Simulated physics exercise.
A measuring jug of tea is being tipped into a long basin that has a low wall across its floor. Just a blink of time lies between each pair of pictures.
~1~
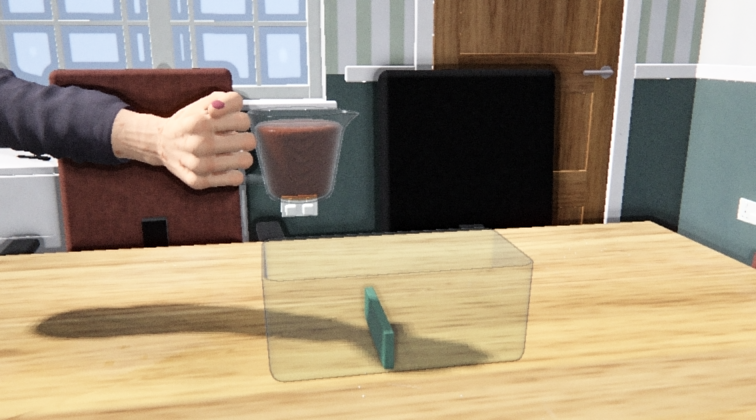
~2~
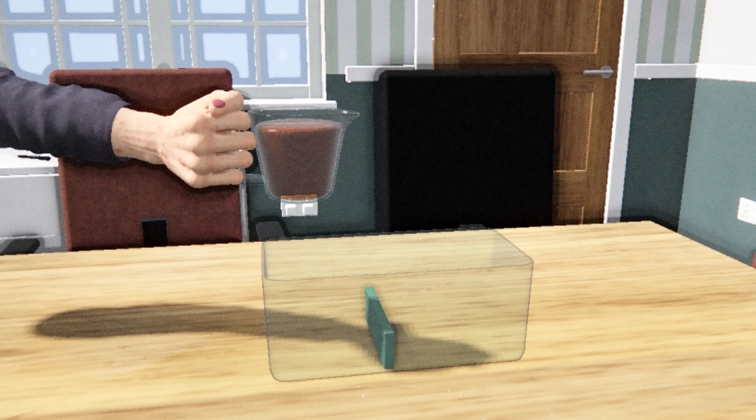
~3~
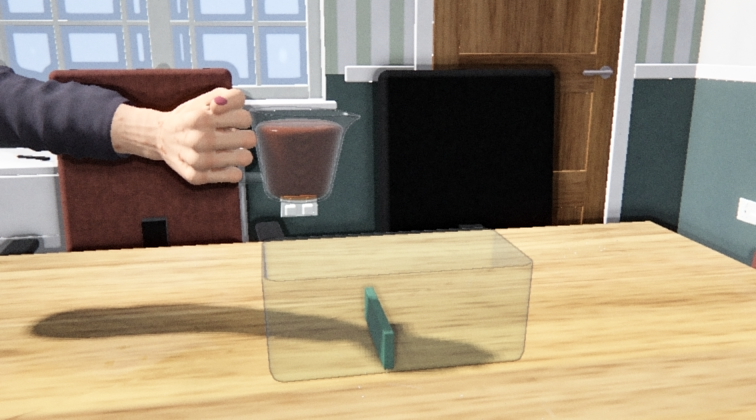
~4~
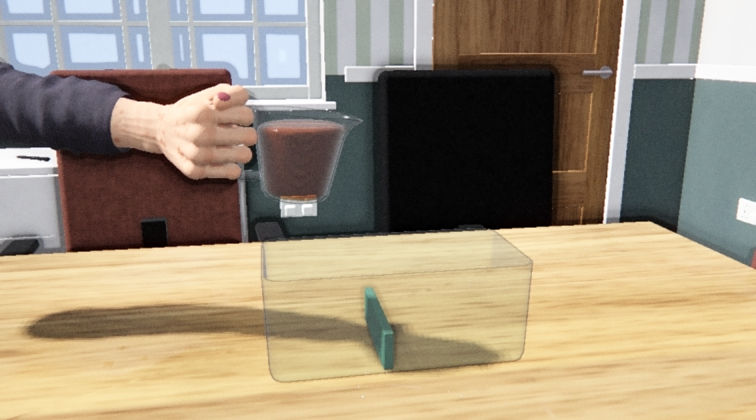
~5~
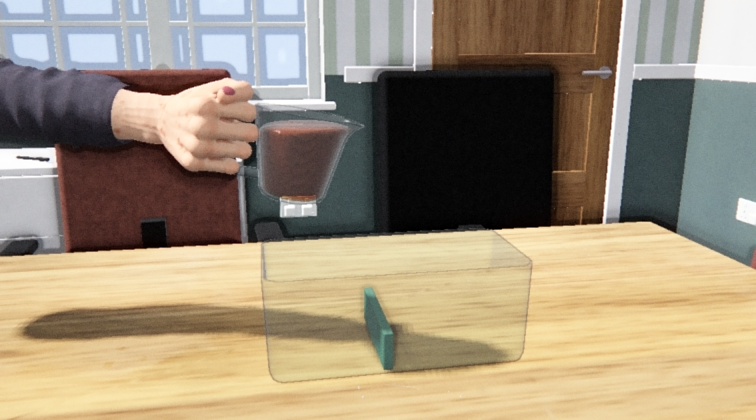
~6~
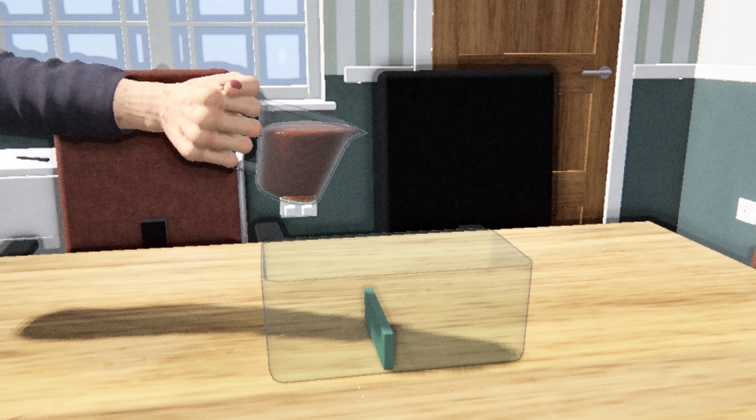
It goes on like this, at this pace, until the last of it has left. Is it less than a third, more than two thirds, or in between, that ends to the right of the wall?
The quantity right of the wall will come in past two thirds.
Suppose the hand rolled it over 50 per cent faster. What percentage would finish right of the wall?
Roughly 80 percent.
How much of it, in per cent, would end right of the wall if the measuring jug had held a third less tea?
It should come out close to 80 per cent.
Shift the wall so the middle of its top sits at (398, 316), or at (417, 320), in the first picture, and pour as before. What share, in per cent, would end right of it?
My guess is some 65 percent the first time and some 35 percent the second.
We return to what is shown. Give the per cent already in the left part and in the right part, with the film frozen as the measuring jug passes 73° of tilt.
Left part close to 0 in a hundred, right part close to 25.
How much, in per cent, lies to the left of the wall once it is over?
Around 15 percent.
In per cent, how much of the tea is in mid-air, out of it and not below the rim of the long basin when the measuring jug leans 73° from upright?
I'd put it at roughly 20 percent of it.
A moment on, the measuring jug is tipped part way and 55 per cent is still to pour, 0 is left of the wall and 24 right of it.
Next, the measuring jug is tipped right over and 4 per cent is still to pour, 8 is left of the wall and 83 right of it.
Then the measuring jug is tipped right over and 0 per cent is still to pour, 15 is left of the wall and 85 right of it.
Later the measuring jug is tipped right over and 0 per cent is still to pour, 15 is left of the wall and 84 right of it.
In the end 15 per cent lies left of the wall, 84 right of it and 1 outside.
